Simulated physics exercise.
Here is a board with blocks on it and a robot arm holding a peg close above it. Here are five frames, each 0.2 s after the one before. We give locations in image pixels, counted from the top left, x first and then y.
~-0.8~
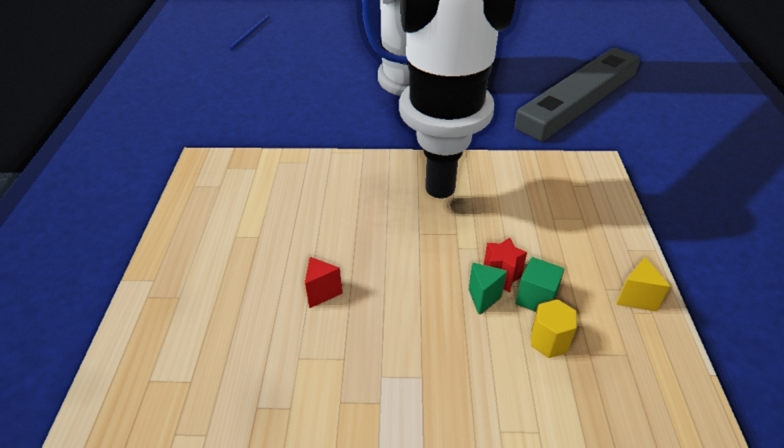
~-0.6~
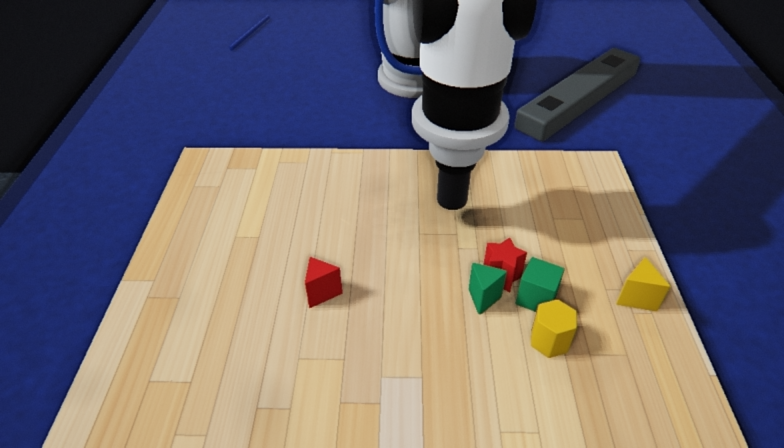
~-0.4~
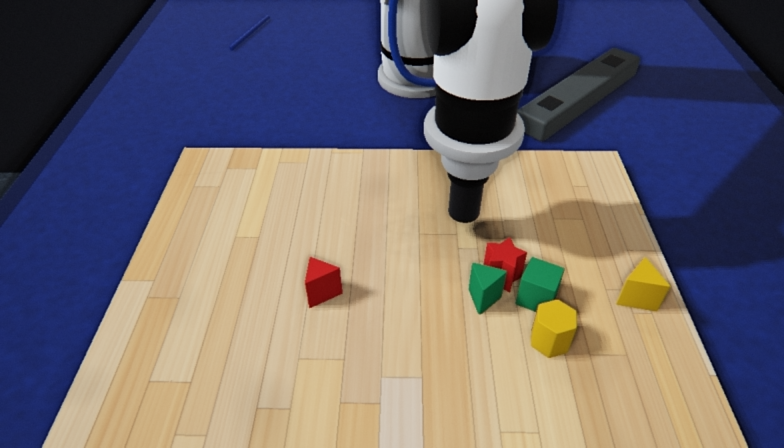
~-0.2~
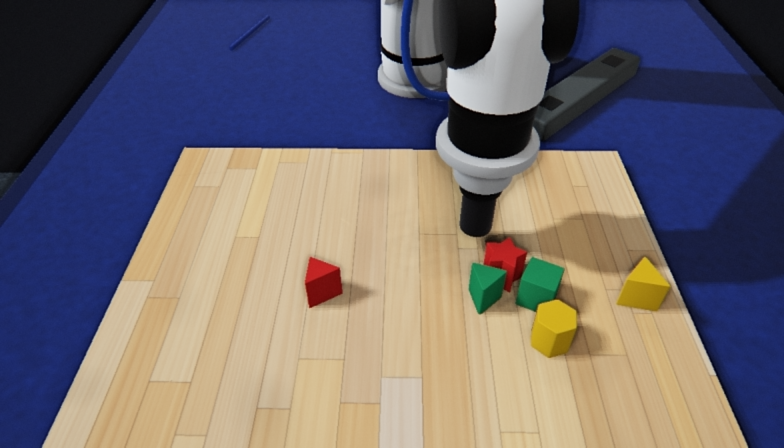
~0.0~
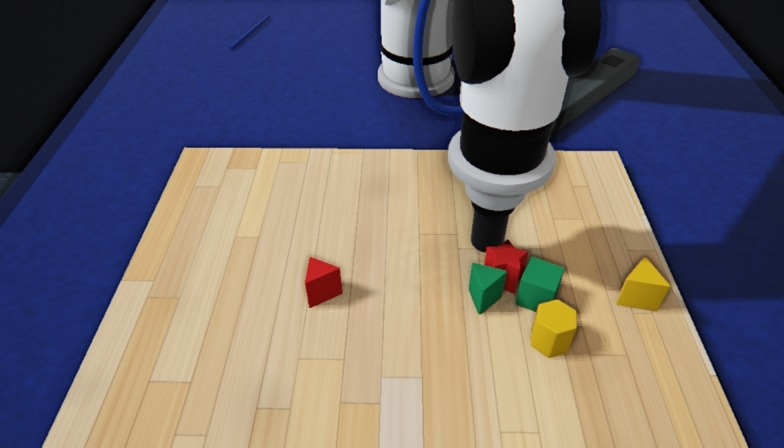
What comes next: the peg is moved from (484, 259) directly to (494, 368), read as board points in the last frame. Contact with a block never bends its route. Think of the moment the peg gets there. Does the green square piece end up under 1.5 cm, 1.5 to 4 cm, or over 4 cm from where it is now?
The best fit is 1.5 to 4 cm.
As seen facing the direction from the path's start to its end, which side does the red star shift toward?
Sideways, to the left.
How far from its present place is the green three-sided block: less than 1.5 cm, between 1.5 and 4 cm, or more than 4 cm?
Net shift: Above 4 cm.
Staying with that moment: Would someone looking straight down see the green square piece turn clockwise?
No, it doesn't check out.
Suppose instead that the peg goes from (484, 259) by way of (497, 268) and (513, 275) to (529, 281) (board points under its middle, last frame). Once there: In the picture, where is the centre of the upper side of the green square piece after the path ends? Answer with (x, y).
Final place: (585, 298).
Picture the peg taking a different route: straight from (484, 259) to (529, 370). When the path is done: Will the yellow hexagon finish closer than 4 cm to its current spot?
No, that is not what happens.
What follows on the original path. One third of the way, peg (490, 276); green three-sided block (491, 297), turned 40° clockwise; red star (522, 283), turned 30° anticlockwise; green square piece (559, 285), turned 35° anticlockwise.
Two thirds of the way, peg (493, 313); green three-sided block (496, 338), turned 35° clockwise; red star (529, 302), turned 70° anticlockwise; green square piece (563, 286), turned 45° anticlockwise; yellow hexagon (564, 320), turned 10° clockwise.
At the end, peg (497, 352); green three-sided block (507, 380), turned 15° clockwise; red star (528, 305), turned 85° anticlockwise; green square piece (563, 286), turned 45° anticlockwise; yellow hexagon (567, 321).
